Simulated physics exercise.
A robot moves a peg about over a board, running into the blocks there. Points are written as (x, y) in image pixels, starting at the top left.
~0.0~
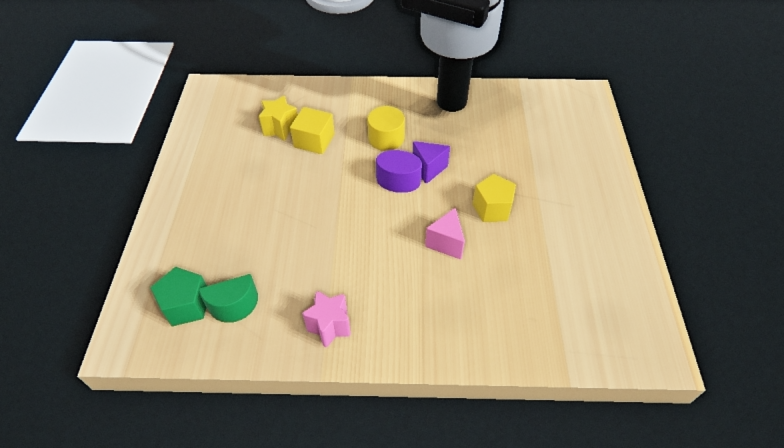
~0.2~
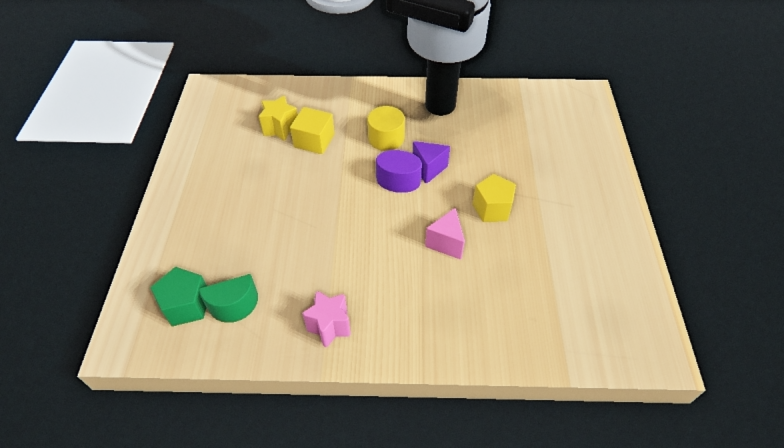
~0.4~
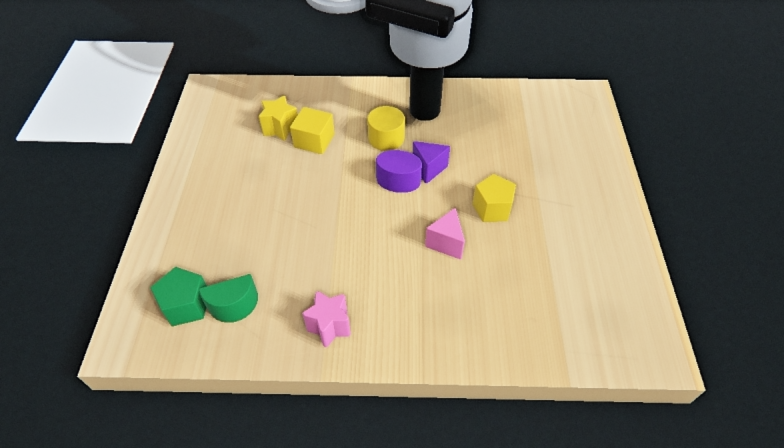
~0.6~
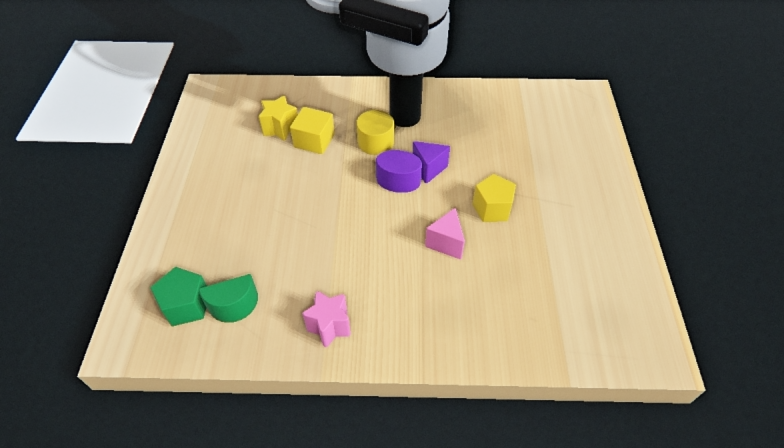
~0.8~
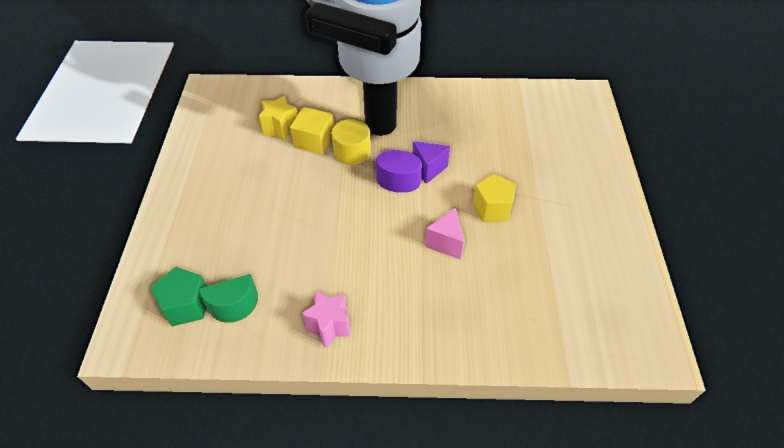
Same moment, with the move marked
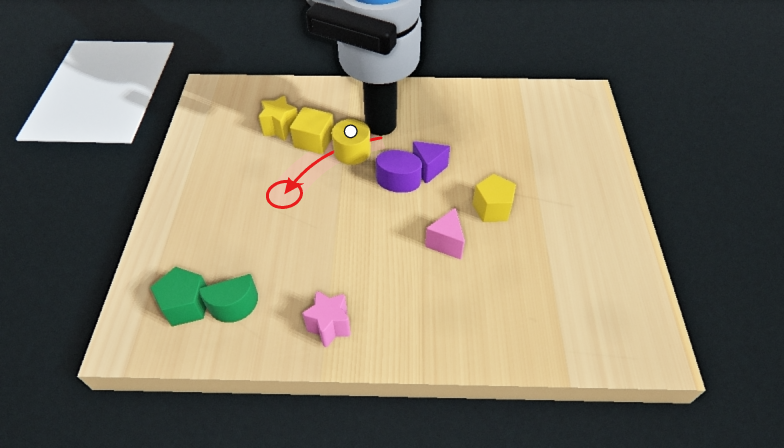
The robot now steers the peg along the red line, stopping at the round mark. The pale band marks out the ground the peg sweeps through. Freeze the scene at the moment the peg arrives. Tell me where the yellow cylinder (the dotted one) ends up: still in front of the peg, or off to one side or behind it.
It is still ahead of the peg.
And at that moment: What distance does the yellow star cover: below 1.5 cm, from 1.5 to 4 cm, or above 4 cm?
Under 1.5 cm.
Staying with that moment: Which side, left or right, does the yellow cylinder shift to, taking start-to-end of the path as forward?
The yellow cylinder is shifted sideways to the left, facing along the path from start to end.
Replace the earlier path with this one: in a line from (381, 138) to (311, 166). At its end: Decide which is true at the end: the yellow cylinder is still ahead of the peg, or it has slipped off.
Prediction: Still leading.
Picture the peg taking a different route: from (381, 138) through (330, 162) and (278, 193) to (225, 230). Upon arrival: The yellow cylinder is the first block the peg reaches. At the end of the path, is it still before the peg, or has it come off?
Once the path is finished, the yellow cylinder still sits ahead of the peg.
The line goes from (381, 138) over (343, 148) and (310, 167) to (284, 194); the dot is on the yellow cylinder.
The first path, step by step. One third of the way, peg (341, 137); yellow square (307, 120), turned 20° clockwise; yellow cylinder (317, 149).
Two thirds of the way, peg (308, 156); yellow square (301, 120), turned 25° clockwise; yellow cylinder (288, 172).
At the end, peg (282, 183); yellow star unmoved; yellow square (301, 120), turned 25° clockwise; yellow cylinder (265, 204); purple oval block unmoved.
